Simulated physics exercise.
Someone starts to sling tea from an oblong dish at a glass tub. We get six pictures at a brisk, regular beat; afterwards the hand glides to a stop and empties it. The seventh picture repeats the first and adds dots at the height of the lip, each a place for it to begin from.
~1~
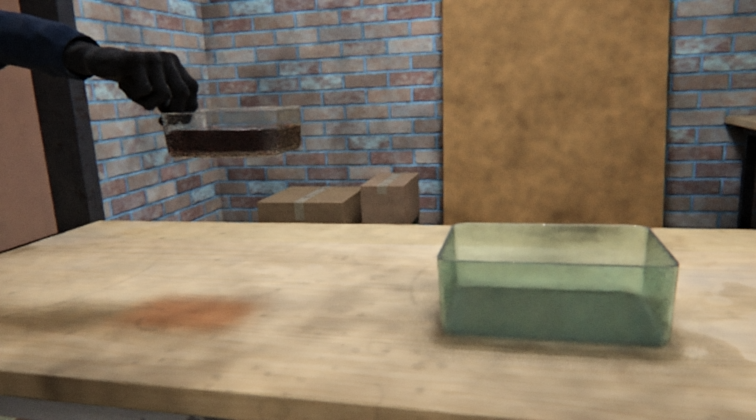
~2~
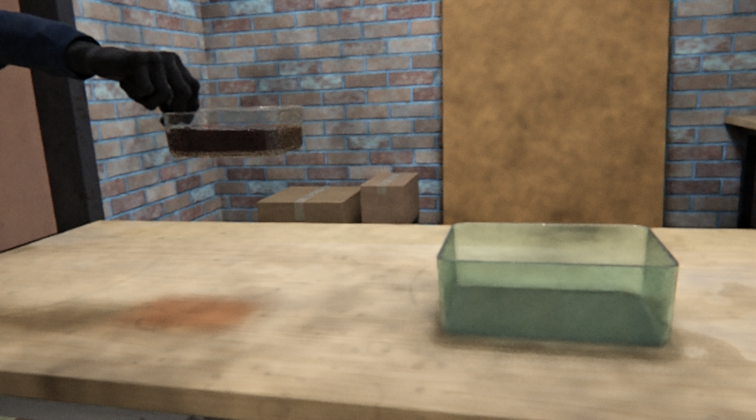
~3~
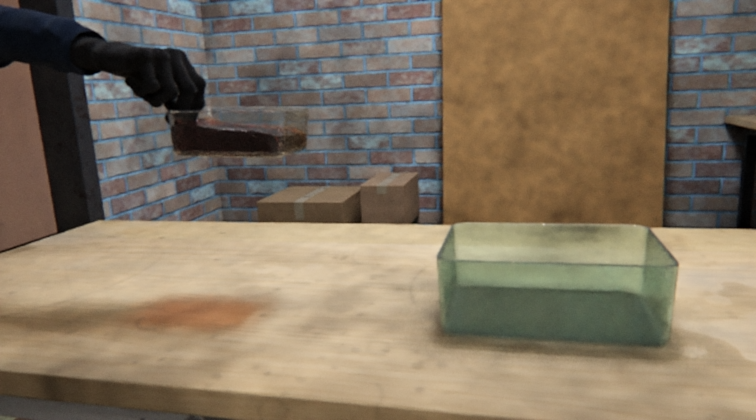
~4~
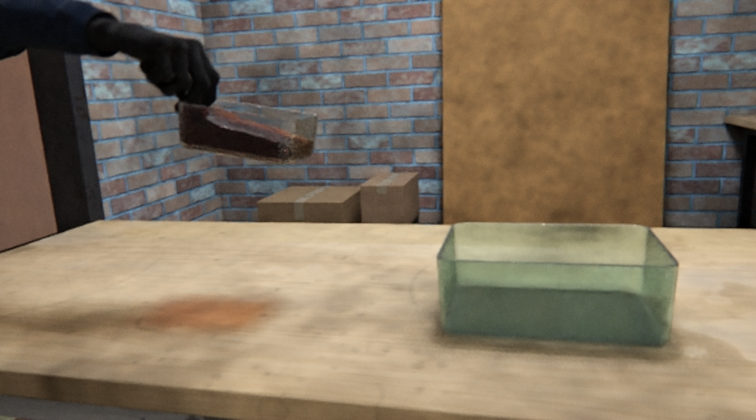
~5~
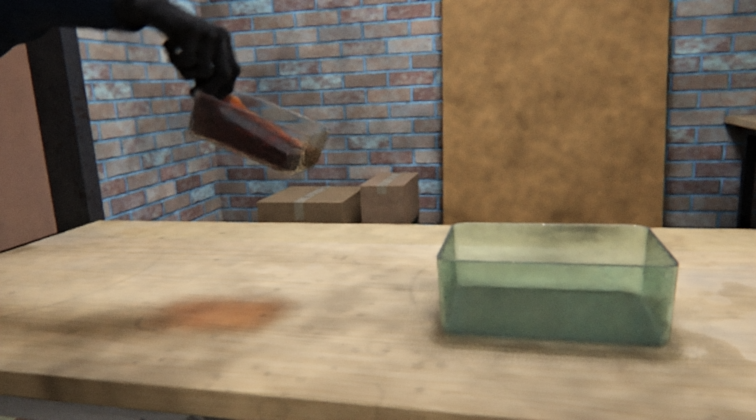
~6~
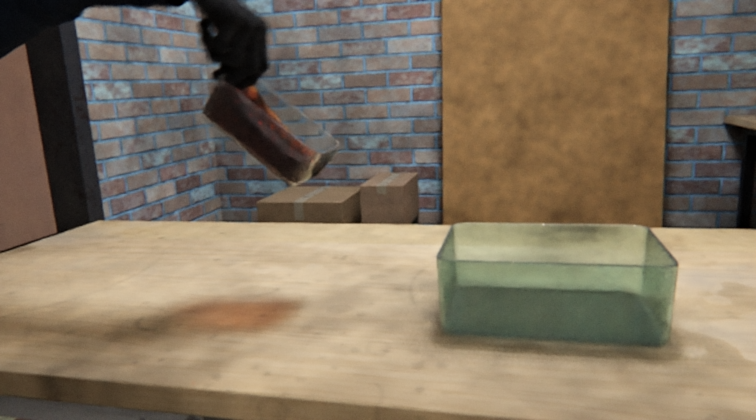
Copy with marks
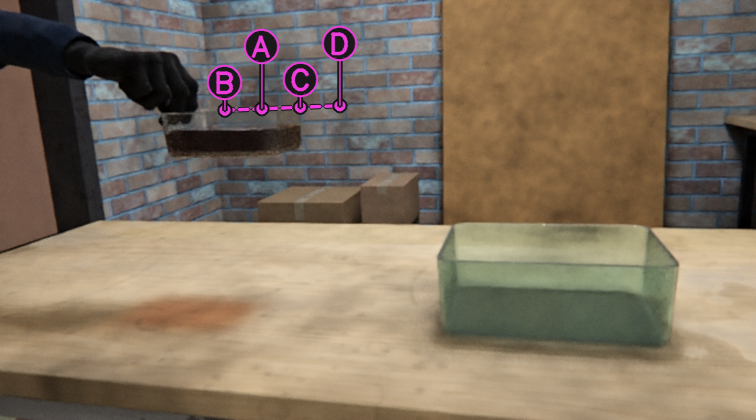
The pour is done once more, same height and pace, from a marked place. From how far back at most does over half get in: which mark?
I would pick spot D.
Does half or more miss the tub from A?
Yes, that goes wrong.
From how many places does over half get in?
One.
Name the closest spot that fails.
Here it is spot C.
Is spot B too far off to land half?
Yes, it does.
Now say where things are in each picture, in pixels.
Upright, lip at (288, 107); tub from (442, 331) to (670, 345); nothing has left yet.
Upright, lip at (289, 107); nothing has left yet.
Upright, lip at (295, 109); nothing has left yet.
Tipped about 10°, lip at (307, 117); nothing has left yet.
Tipped about 23°, lip at (320, 131); nothing has left yet.
Tipped about 39°, lip at (331, 149); nothing has left yet.
On the marked copy, A at (261, 108); B at (224, 110); C at (300, 107); D at (339, 105).
Choosing A, about 0 % lands in the tub, 98 % falls short.
Choosing B, about 0 % lands in the tub, 100 % falls short.
Choosing C, about 12 % lands in the tub, 83 % falls short and 5 % goes beside or beyond.
Choosing D, about 83 % lands in the tub, 11 % falls short and 6 % goes beside or beyond.
